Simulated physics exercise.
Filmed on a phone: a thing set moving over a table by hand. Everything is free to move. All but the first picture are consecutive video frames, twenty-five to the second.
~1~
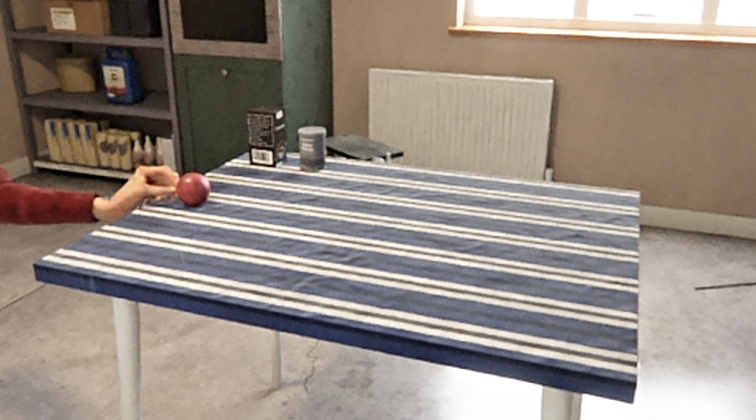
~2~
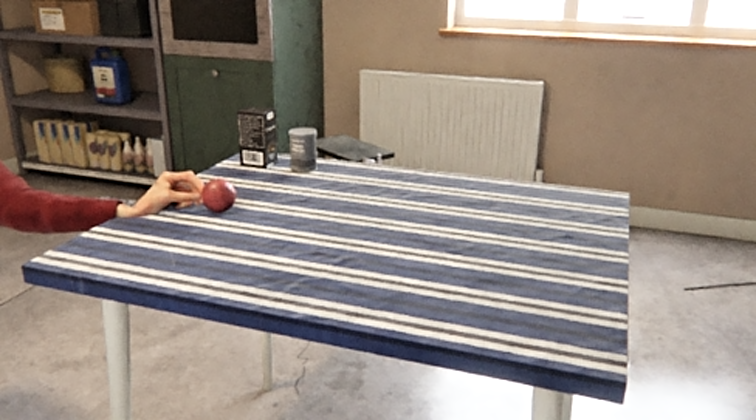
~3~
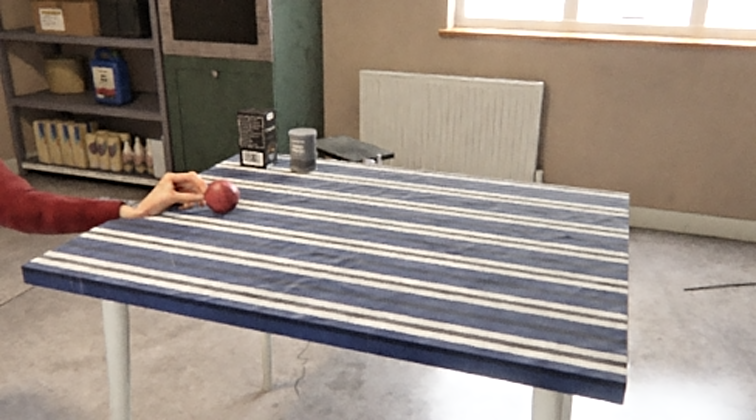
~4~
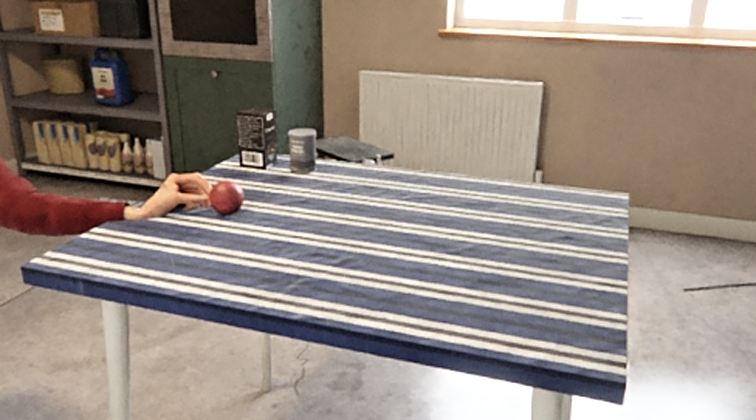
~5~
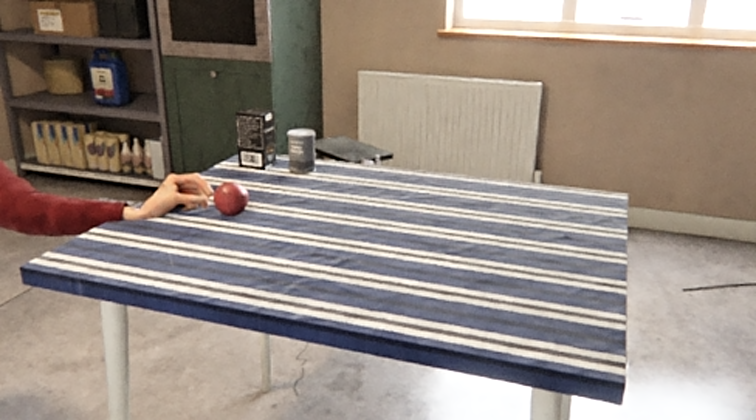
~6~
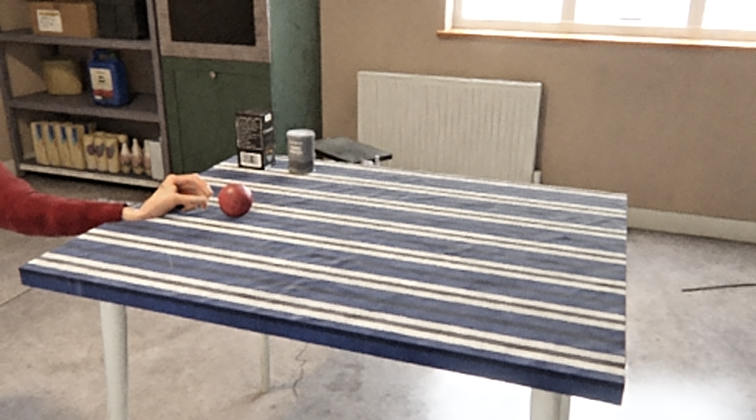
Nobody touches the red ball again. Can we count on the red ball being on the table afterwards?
The red ball remains on top.
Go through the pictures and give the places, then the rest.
Under the hand; red ball (193, 190), in the first picture.
Under the hand; red ball (219, 196), in the second picture.
Under the hand; red ball (222, 197), in the third picture.
Red ball (227, 198), in the fourth picture.
Red ball (231, 199), in the fifth picture.
Red ball (236, 200) moved a little, in the sixth picture.
Then, 0.10 s later than the last frame, red ball moved about its own width near (248, 202).
Then, 0.20 s later than the last frame, red ball moved about its own width near (258, 203).
Then, 0.40 s later than the last frame, red ball moved well along near (275, 205).
Then, 0.60 s later than the last frame, red ball moved well along near (285, 207).
When it is over, moved from the start, red ball. End places, in pixels of the last picture, red ball near (289, 207).
